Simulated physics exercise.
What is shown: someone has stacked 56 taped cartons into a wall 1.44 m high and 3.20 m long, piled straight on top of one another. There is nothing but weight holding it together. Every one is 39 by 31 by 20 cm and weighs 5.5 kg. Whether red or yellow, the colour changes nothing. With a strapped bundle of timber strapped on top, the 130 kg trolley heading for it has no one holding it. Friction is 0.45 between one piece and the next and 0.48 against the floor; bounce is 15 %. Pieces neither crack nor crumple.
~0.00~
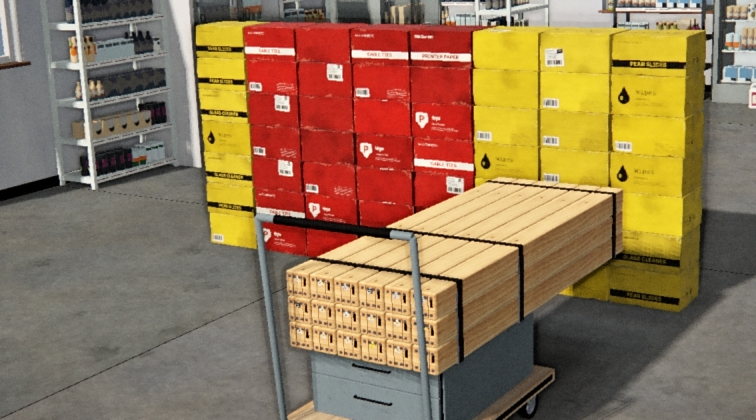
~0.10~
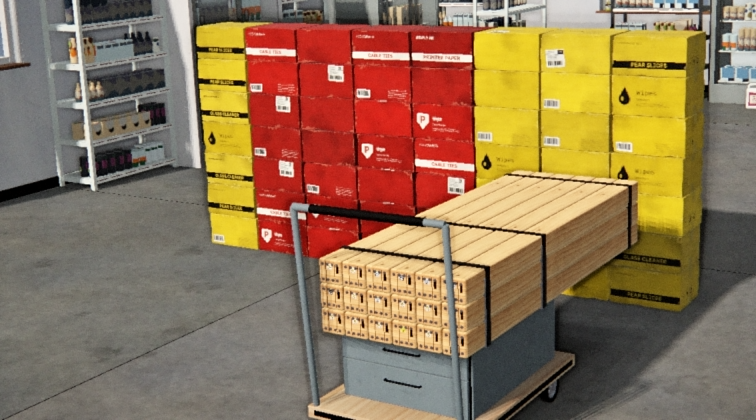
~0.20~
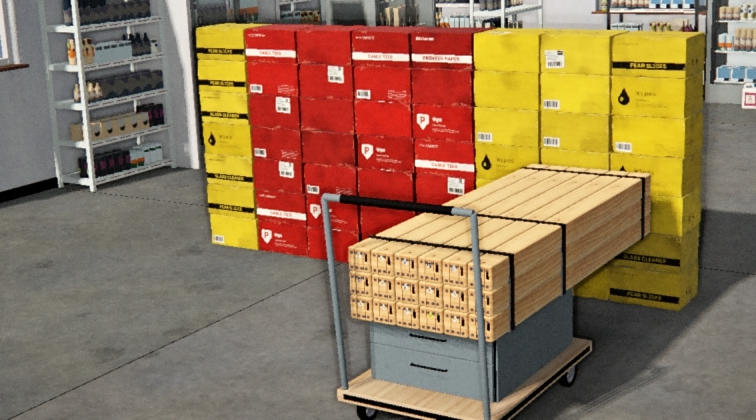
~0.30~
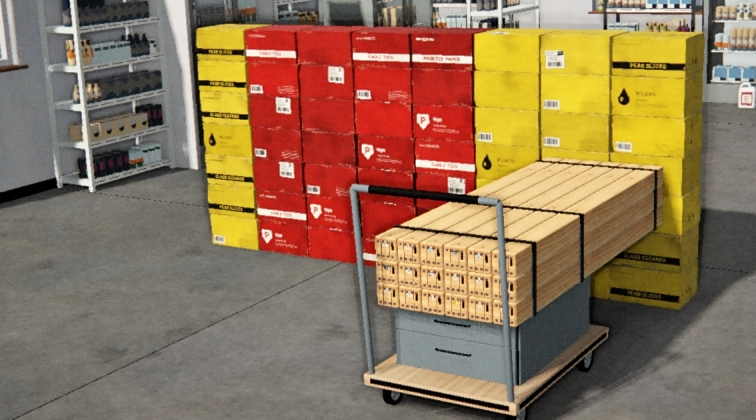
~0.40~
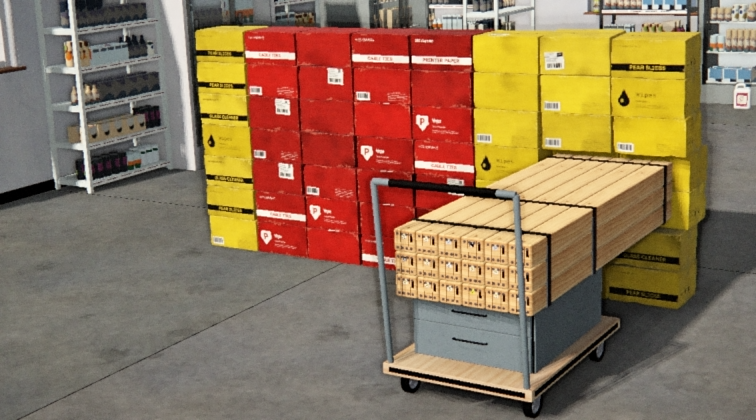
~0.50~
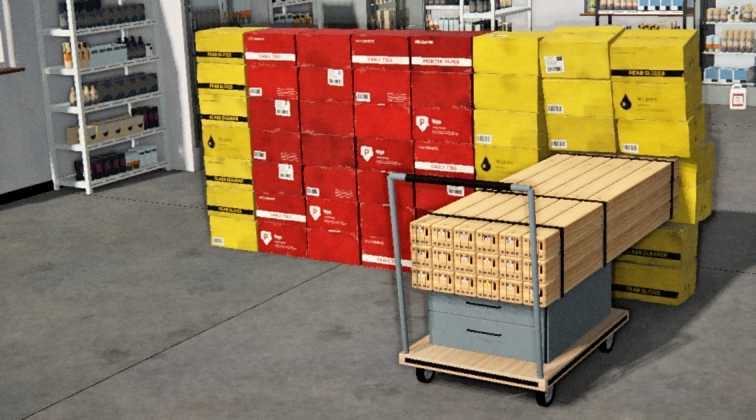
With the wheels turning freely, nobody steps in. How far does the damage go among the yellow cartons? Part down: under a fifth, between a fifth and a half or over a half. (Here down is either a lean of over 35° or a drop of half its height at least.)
Down count: Twenty to fifty percent.
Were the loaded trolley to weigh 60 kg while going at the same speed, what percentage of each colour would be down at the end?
That would leave yellow at 40 and red at 0 per cent.
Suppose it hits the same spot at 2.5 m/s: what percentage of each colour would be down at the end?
You'd end up with yellow at 30 per cent down and red at 0 per cent.
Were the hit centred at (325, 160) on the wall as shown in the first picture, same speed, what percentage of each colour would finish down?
Down at the end: Yellow 0 percent, red 60 percent.
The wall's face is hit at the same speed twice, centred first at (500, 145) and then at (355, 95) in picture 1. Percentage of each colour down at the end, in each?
First try then second: Yellow 40 and 0, red 20 and 10 per cent.
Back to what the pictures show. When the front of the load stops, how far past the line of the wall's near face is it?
Rest position: Approx. 120 centimetres beyond.
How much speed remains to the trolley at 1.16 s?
Roughly 0.8 m/s.
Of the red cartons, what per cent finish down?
Of the red ones, 0 in a hundred finish down.
After 0.60 s, load 35 cm past the wall's line, still rolling; none of the 28 yellow cartons down (0 of 56 in all colours); top yellow carton 21° from how it stood.
After 0.82 s, load 57 cm past the wall's line, still rolling; 8 of the 28 yellow cartons down (8 of 56 in all colours); top yellow carton 35° from how it stood, 12 cm lower.
After 1.16 s, load 89 cm past the wall's line, still rolling; 11 of the 28 yellow cartons down (11 of 56 in all colours); top yellow carton on its side.
After 1.60 s, load 1.13 m past the wall's line, still rolling; 11 of the 28 yellow cartons down (11 of 56 in all colours); top yellow carton upside down.
In the end (2.3 s), load 1.22 m past the wall's line, stopped; 11 of the 28 yellow cartons down (11 of 56 in all colours); top yellow carton upside down; top red carton unmoved. That is 39 per cent. From the last view, middles, top yellow carton near (589, 133), top red carton near (393, 50).
